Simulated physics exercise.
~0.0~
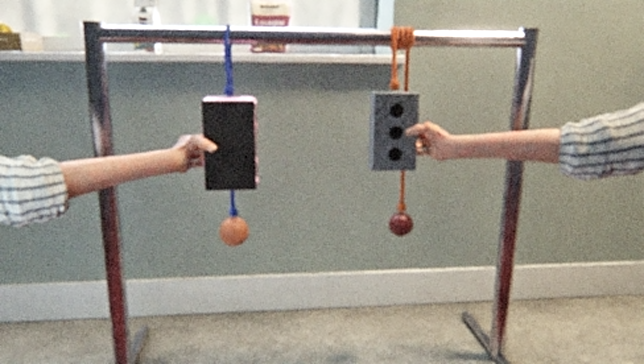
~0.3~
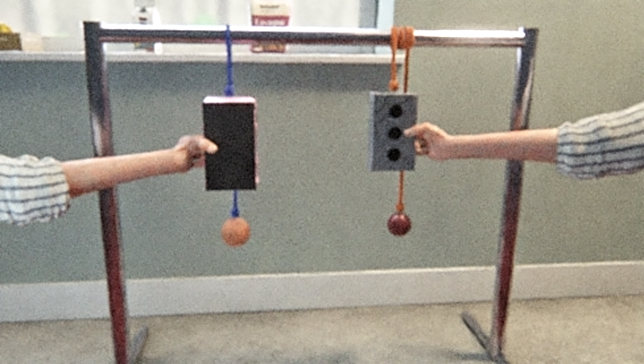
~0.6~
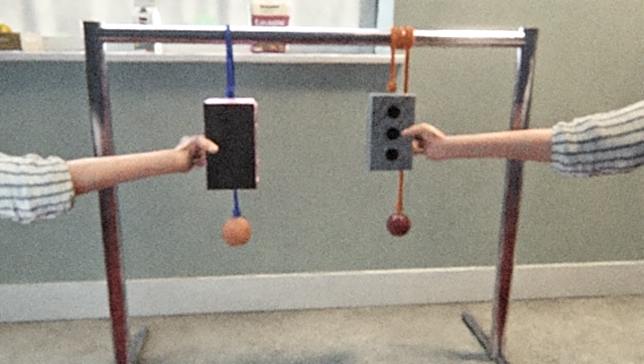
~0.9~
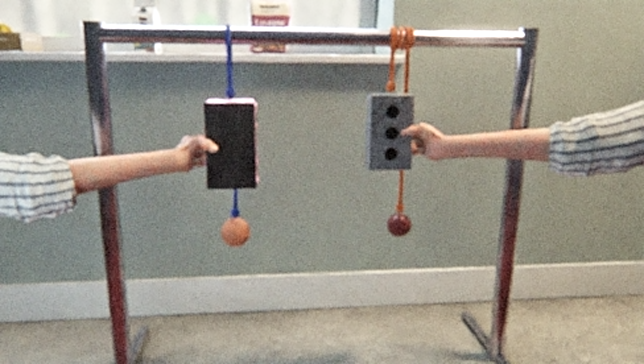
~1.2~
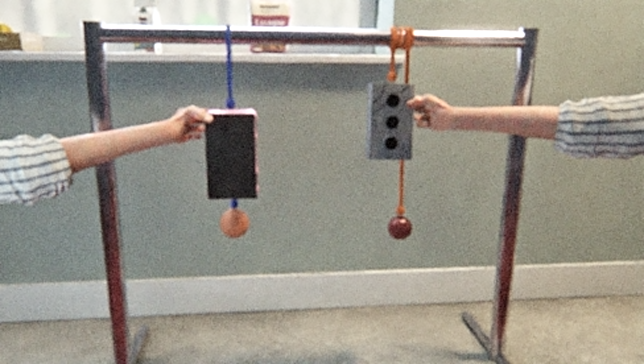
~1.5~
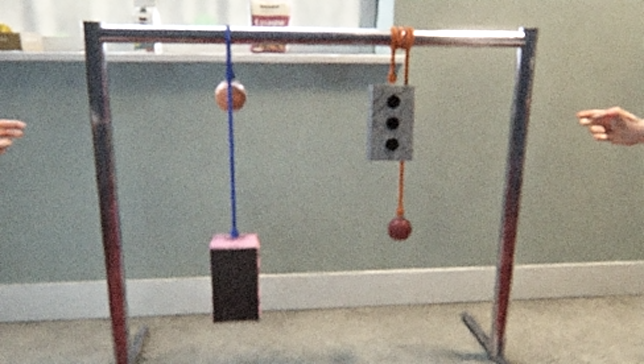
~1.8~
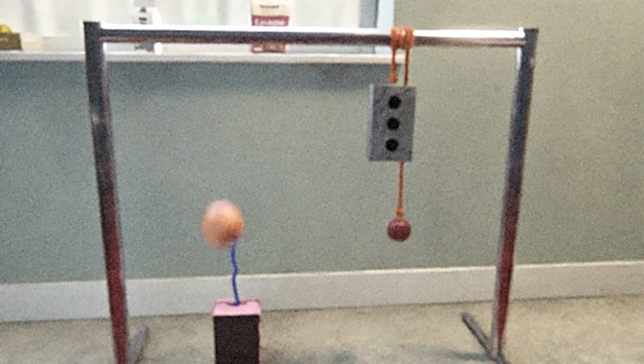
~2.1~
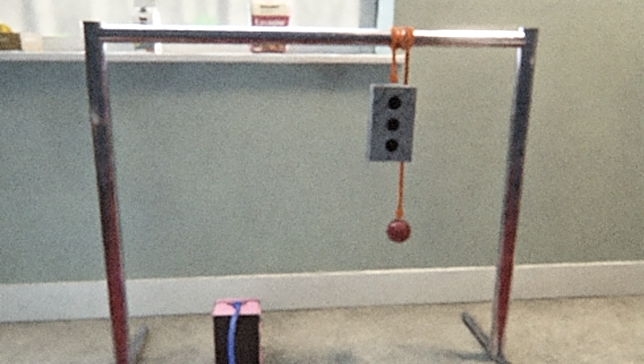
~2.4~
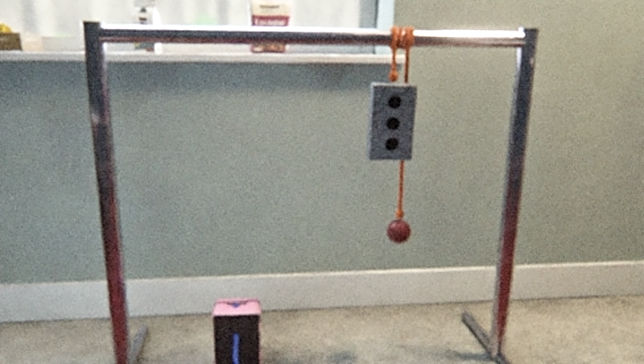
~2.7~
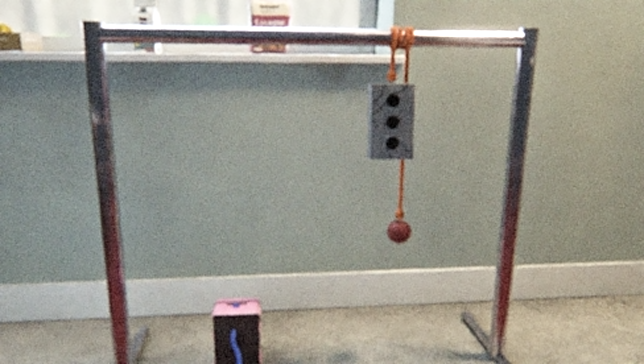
The clip opens with two hands steadying a dark-fronted pink case on a blue rope at left and a gray paver with three dark holes on an orange rope at right, both hung from a metal rail. A small orange ball hangs below the case, and a reddish ball below the paver. The hands let go and draw back, and the case drops while its ball rises toward the rail. The blue rope comes off the rail, and the case lands on the floor. At the end, blue rope lies against the case, its ball is out of sight, and the paver still hangs.
